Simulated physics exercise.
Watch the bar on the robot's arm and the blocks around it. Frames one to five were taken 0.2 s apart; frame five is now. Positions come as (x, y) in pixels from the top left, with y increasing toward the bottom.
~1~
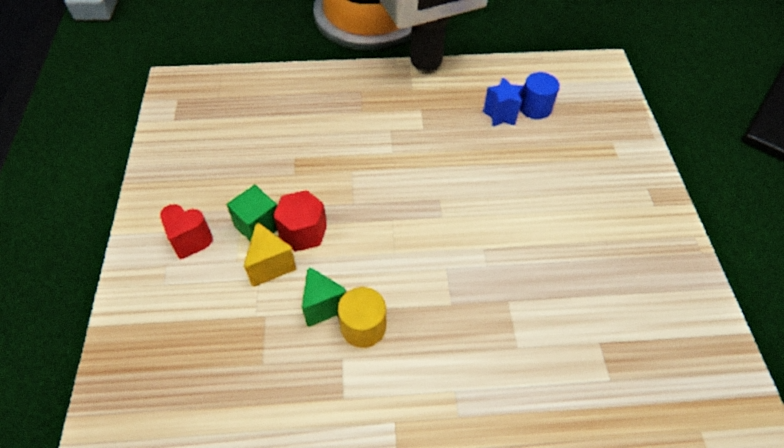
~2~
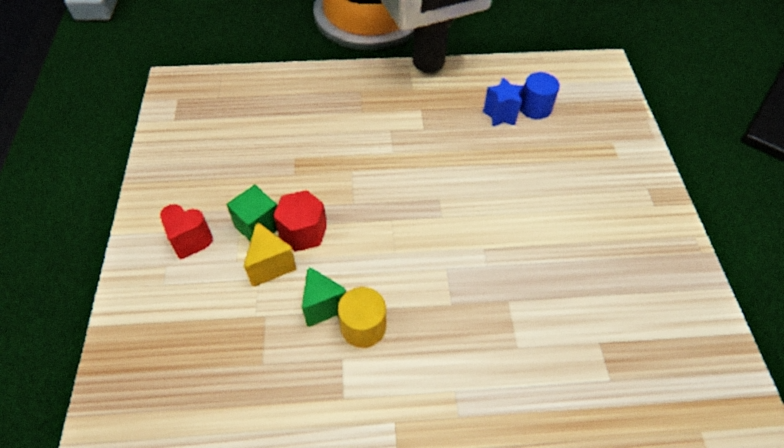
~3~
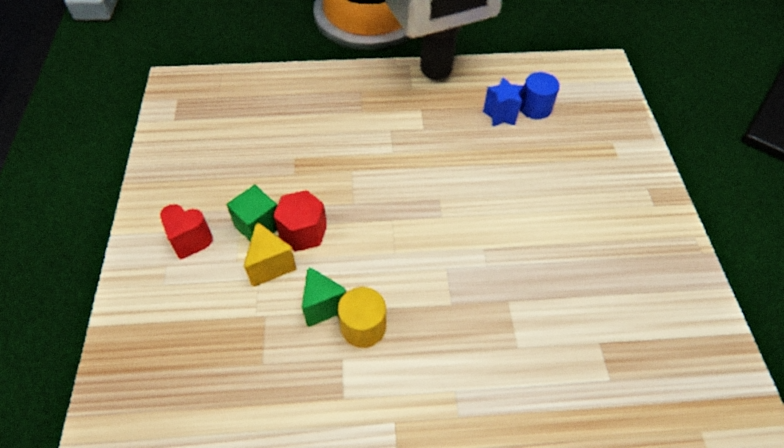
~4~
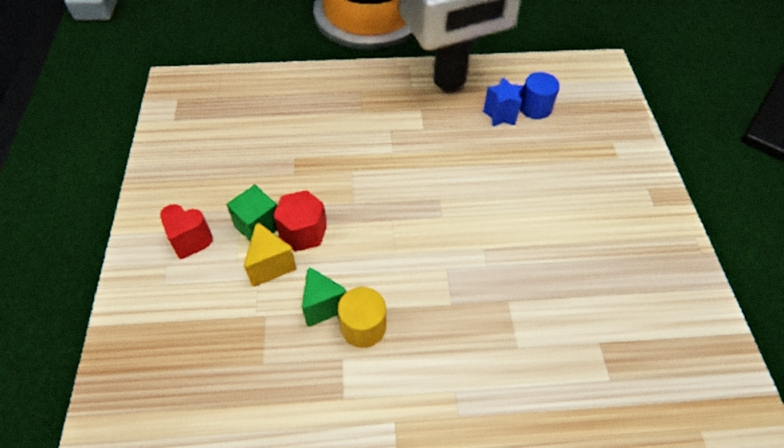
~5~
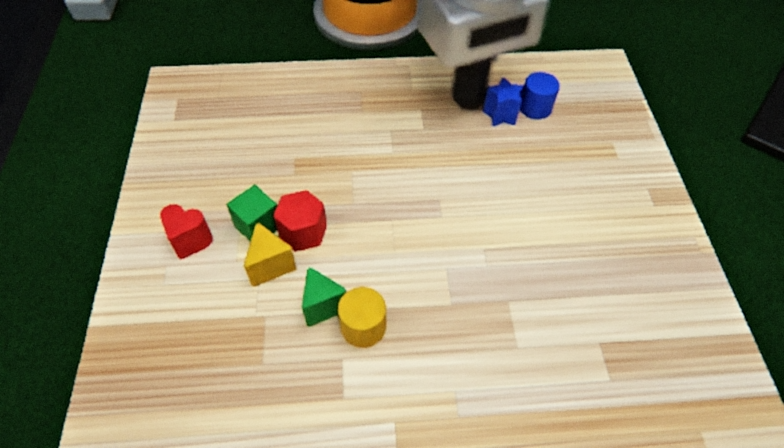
On a light wooden board scattered with colourful blocks, a robot arm's dark bar edged slowly to the right and slightly downward along the top, drawing close beside the blue star while every block stayed still.
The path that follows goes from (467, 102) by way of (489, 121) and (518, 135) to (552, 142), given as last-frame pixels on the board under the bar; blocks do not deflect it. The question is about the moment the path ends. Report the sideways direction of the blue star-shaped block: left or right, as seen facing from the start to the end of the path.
Shifted left.
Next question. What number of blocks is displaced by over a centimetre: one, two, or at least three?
Here I'd predict two blocks moving more than 1 cm.
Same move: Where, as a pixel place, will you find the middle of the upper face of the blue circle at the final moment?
The middle of its upper face should be somewhere near (564, 77).
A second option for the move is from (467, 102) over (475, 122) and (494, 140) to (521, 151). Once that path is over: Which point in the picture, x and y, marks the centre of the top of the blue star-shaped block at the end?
Final place: (525, 101).
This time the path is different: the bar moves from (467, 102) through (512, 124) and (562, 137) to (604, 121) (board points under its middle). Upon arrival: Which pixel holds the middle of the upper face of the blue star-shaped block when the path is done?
Just about (614, 127).
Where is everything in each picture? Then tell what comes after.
Bar's lower end at (426, 60); blue star-shaped block at (507, 90); blue circle at (543, 83), in the first picture.
Bar at (429, 63); blocks still, in the second picture.
Bar at (436, 69); blocks still, in the third picture.
Bar at (449, 80); blocks still, in the fourth picture.
Bar at (468, 96); blue star-shaped block at (507, 90); blue circle at (543, 83), in the fifth picture.
What follows on the original path. One third of the way, bar at (492, 116); blue star-shaped block at (528, 98), turned 50° anticlockwise; blue circle at (548, 83).
Two thirds of the way, bar at (520, 129); blue star-shaped block at (551, 100), turned 80° anticlockwise; blue circle at (559, 81).
At the end, bar at (554, 136); blue star-shaped block at (572, 99), turned 110° anticlockwise; blue circle at (564, 77).
